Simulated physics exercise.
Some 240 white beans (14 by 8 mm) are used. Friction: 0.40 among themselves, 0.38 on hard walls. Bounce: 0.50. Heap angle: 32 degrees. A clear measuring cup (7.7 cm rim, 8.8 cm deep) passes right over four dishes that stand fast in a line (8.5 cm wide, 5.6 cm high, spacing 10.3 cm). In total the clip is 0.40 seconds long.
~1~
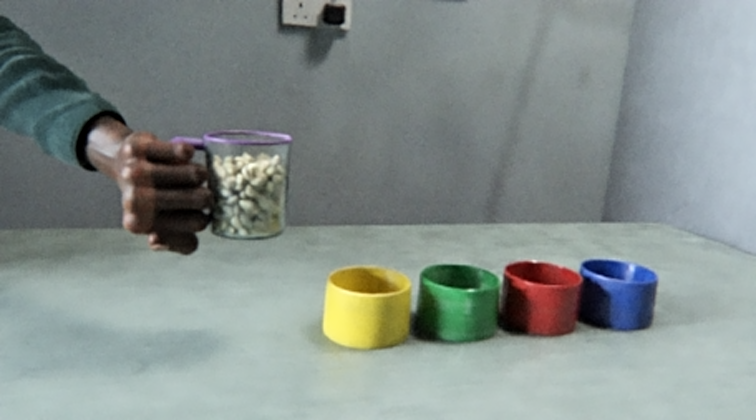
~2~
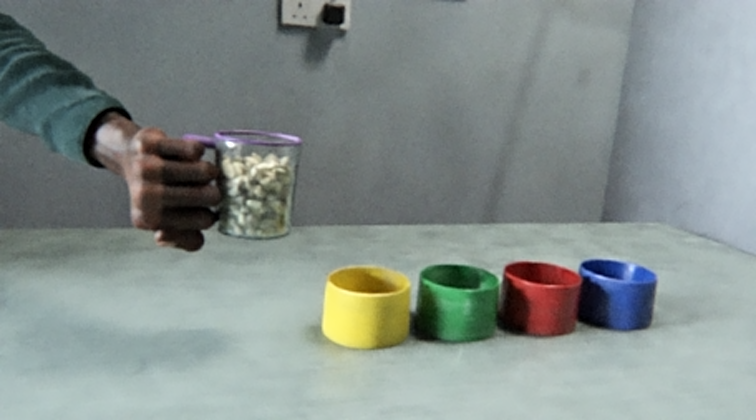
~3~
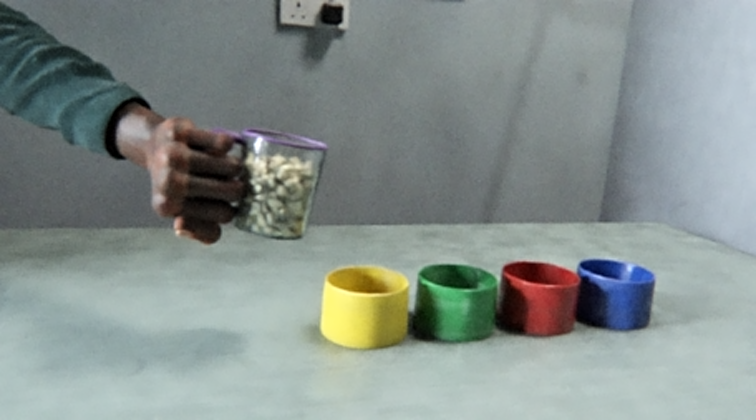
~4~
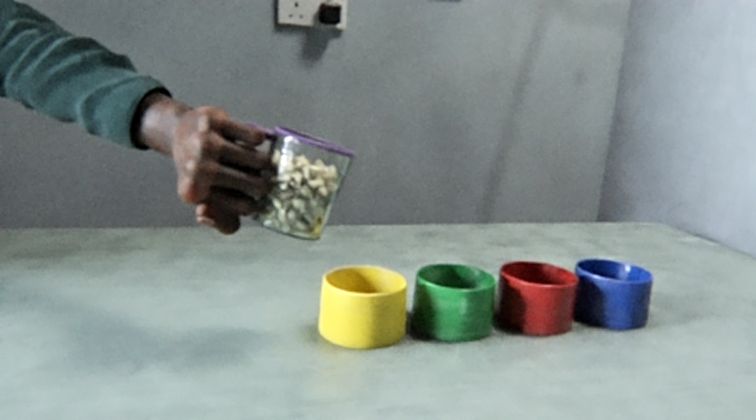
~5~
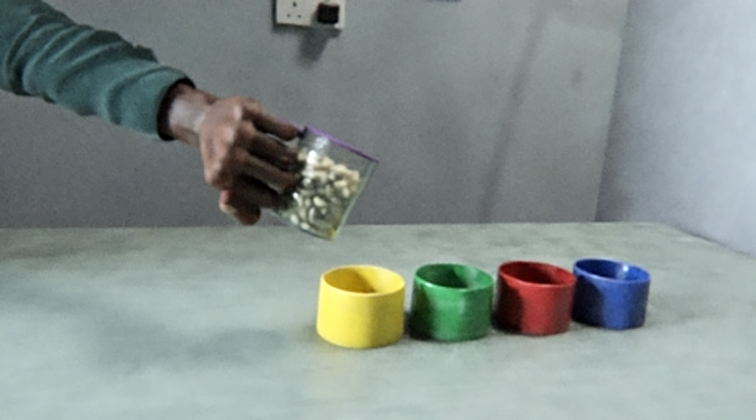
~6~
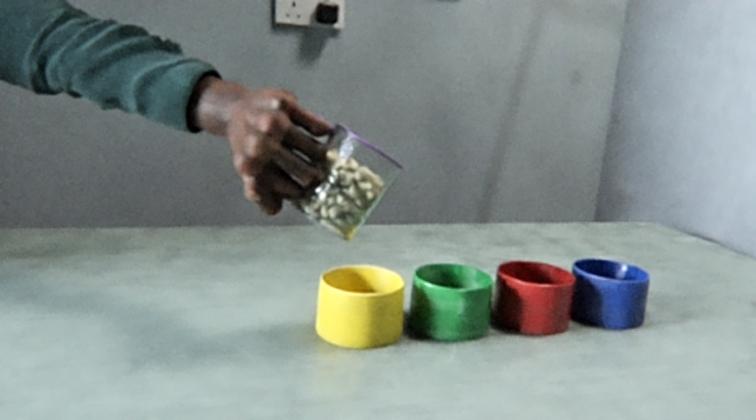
A dark-sleeved arm reaches in from the left over a pale greenish table against a grey wall with a socket, seen from the front and slightly above. The hand grips a clear, purple-rimmed cup of whitish beans, while yellow, green, red and blue dishes stand in a row at right. The hand carries the cup rightward, steadily tilting its rim to the right until it is above the yellow dish.
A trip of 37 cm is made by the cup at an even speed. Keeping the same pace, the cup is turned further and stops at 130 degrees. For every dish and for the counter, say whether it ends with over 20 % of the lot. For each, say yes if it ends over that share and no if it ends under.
Red dish - no, blue dish - yes, green dish - no, yellow dish - no, counter - no.
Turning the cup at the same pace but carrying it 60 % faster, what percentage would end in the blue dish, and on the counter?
Blue 100, counter 0.
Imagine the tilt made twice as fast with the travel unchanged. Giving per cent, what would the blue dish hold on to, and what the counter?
Result - blue: 0; counter: 30.
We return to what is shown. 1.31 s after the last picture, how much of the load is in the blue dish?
Share at that time: Approx. 100 per cent.
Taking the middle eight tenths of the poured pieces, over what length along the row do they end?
5 cm, roughly.
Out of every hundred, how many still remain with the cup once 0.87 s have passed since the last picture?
About 80 per cent.
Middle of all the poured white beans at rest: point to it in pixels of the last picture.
Roughly (606, 289).
Then, 0.52 s after the last picture, tilt 78 degrees; cup holds 100 %.
Then, 0.87 s after the last picture, tilt 109 degrees; cup holds 80 %, blue 15 %.
Then, 1.31 s after the last picture, tilt 130 degrees; cup holds 0 %, blue 100 %.
In the end, red 0 %, blue 100 %, green 0 %, yellow 0 %, counter 0 %.
